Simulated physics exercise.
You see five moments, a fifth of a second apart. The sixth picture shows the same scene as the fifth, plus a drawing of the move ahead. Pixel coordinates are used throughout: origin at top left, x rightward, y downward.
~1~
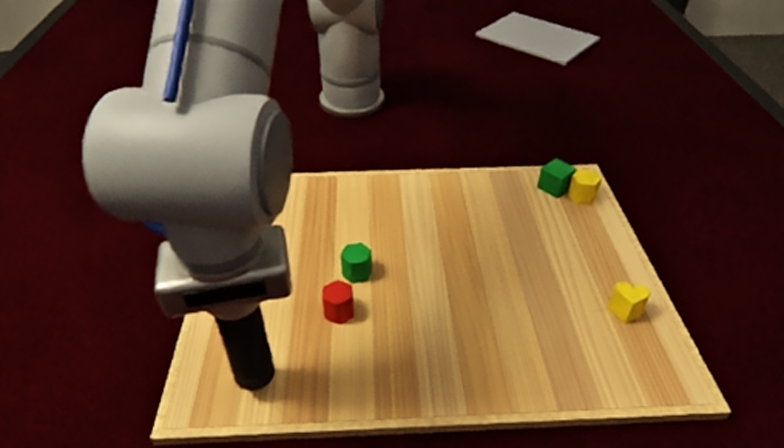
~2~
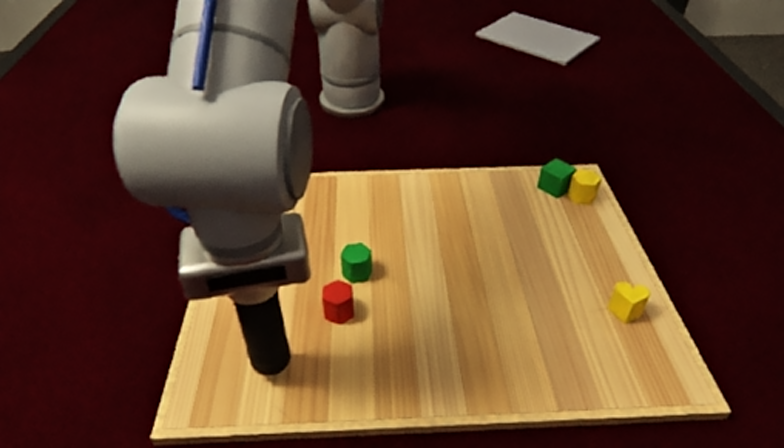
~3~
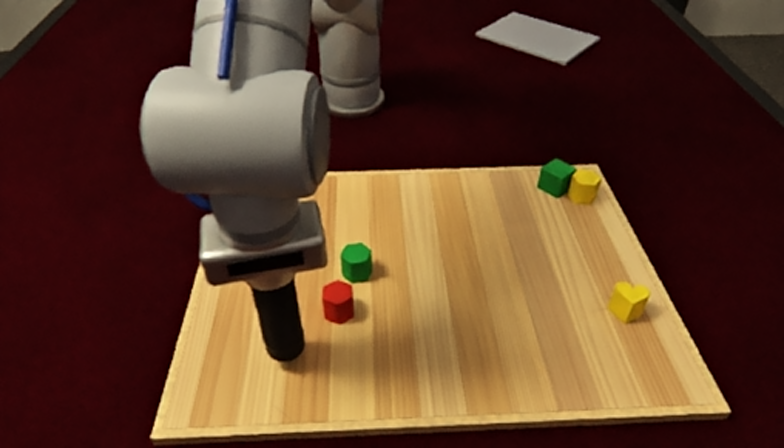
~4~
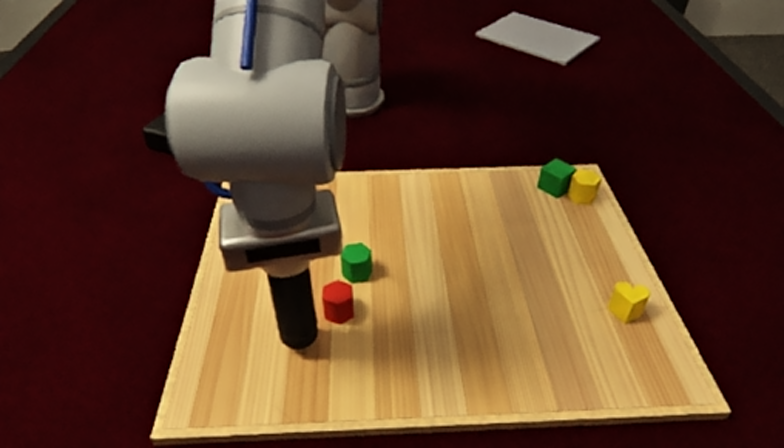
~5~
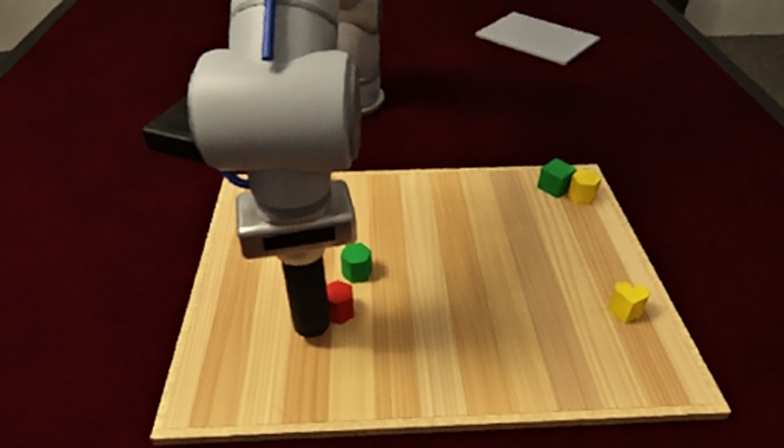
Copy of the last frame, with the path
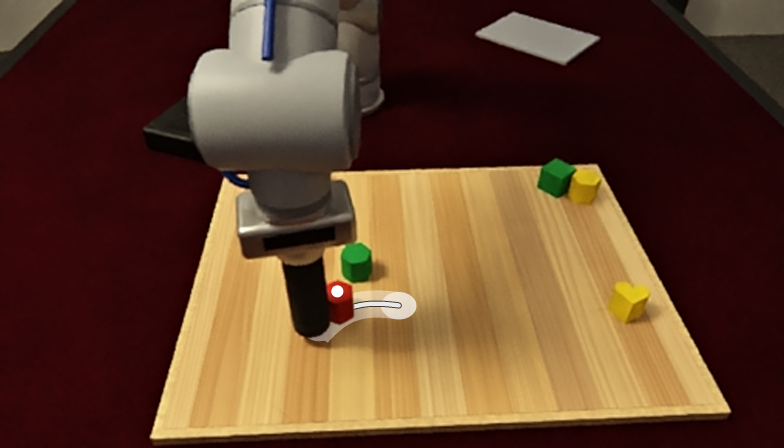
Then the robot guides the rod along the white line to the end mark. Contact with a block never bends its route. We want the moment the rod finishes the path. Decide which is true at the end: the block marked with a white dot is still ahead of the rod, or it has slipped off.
It escapes to one side.
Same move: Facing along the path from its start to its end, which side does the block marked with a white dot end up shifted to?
The shift is leftward.
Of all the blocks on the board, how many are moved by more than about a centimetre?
One block moves more than 1 cm.
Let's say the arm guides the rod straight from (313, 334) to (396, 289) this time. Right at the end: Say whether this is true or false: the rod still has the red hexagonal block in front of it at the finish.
That is true.
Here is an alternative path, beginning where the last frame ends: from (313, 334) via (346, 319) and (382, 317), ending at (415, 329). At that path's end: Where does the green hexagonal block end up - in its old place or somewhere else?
Right where it was.
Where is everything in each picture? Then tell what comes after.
The first frame shows lower end of the rod at (255, 374), tops of blocks, red hexagonal block at (337, 291), green hexagonal block at (356, 252).
The second frame shows rod at (271, 360), blocks as before.
The third frame shows rod at (286, 347), blocks as before.
The fourth frame shows rod at (299, 335), blocks as before.
The fifth frame shows rod at (312, 324), red hexagonal block at (337, 291), green hexagonal block at (356, 252).
The drawn path runs from (313, 334) via (337, 314) and (367, 304), ending at (399, 305); the dot is on the red hexagonal block.
The first path, step by step. One third of the way, rod at (337, 303); red hexagonal block at (362, 276), turned 15° clockwise.
Two thirds of the way, rod at (367, 294); red hexagonal block at (388, 265).
At the end, rod at (399, 295); red hexagonal block at (406, 261), turned 55° anticlockwise; green hexagonal block not moved.
